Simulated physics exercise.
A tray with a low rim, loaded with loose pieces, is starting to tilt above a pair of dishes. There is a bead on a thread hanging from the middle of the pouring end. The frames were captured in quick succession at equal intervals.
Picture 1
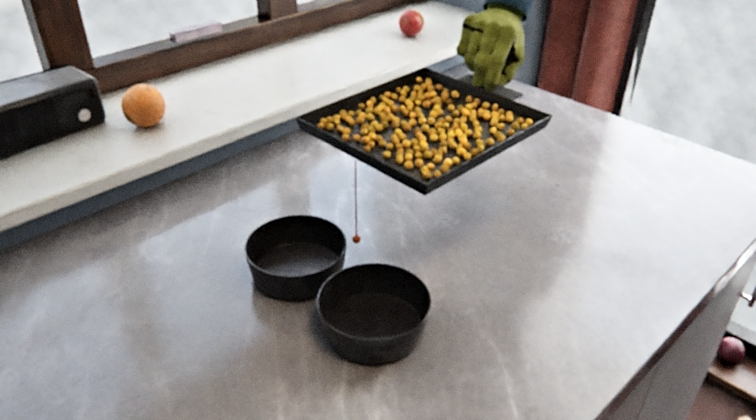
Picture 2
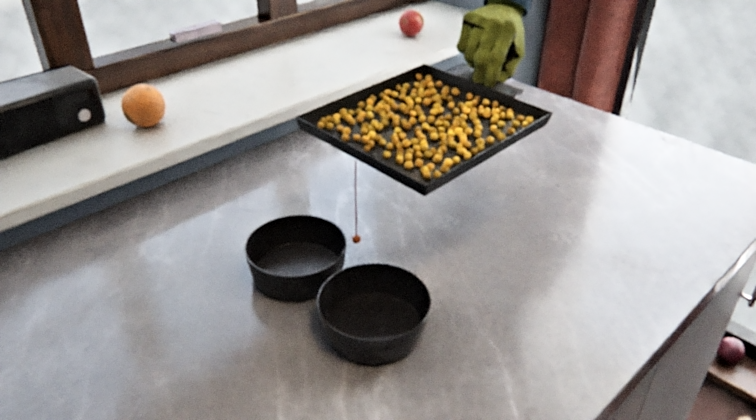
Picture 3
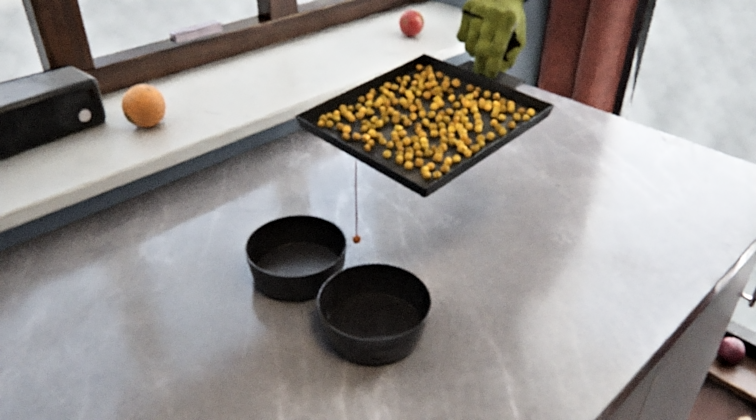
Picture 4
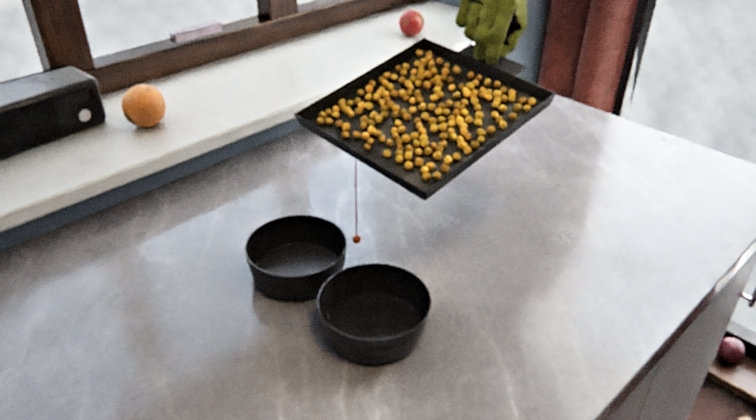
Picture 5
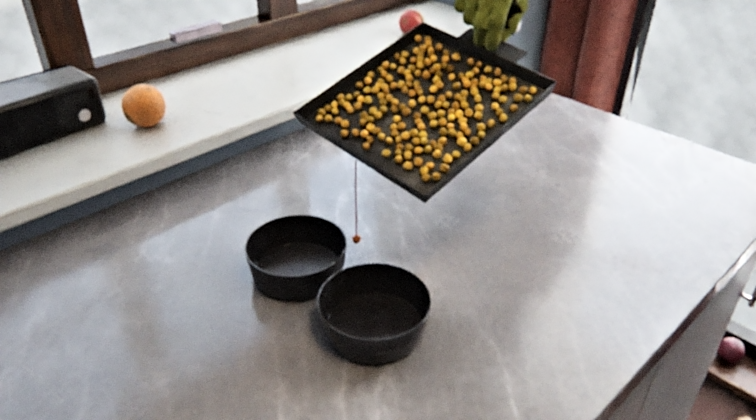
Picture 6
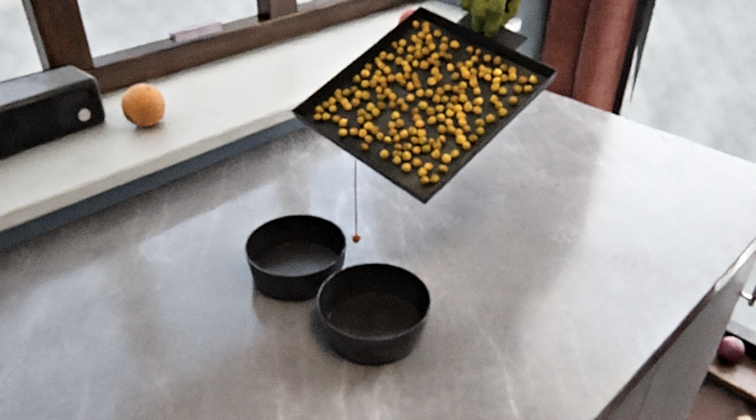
A green-gloved hand steadily raises the far side of a tray of yellow pieces above two dishes.
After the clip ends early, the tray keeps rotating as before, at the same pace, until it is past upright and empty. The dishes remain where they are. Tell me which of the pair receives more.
The rightmost dish is going to catch more.
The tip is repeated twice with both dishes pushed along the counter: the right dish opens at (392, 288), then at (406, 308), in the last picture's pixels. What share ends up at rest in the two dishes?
Try 1: Some 80 %; try 2: Some 90 %.
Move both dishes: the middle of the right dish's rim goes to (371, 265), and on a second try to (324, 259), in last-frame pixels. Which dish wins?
The dish to the right at the first, the dish to the right at the second.
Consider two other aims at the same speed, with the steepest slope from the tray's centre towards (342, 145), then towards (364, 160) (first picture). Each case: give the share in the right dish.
For the first aim it is 10 in a hundred, for the second 40 in a hundred.
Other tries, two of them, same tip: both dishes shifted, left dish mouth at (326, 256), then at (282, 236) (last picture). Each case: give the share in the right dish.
50% for the first placement, 70% for the second.
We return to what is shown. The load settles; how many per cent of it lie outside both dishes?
10 %.
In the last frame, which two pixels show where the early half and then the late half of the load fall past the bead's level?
First around (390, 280), afterwards around (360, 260).
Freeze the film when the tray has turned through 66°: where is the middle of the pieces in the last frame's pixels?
I'd mark it close to (393, 142).
Soon, tray tipped steeply; nearly all on the tray; a stray few in the air.
A while on, tray tipped past a quarter turn; most on the tray; a small part in the right dish; a stray few in the left dish; a stray few outside both; a stray few in the air.
Towards the end, tray tipped past a quarter turn; most in the right dish; a small part in the left dish; a small part outside both.
Finally, tray tipped past a quarter turn; most in the right dish; a small part in the left dish; a small part outside both.
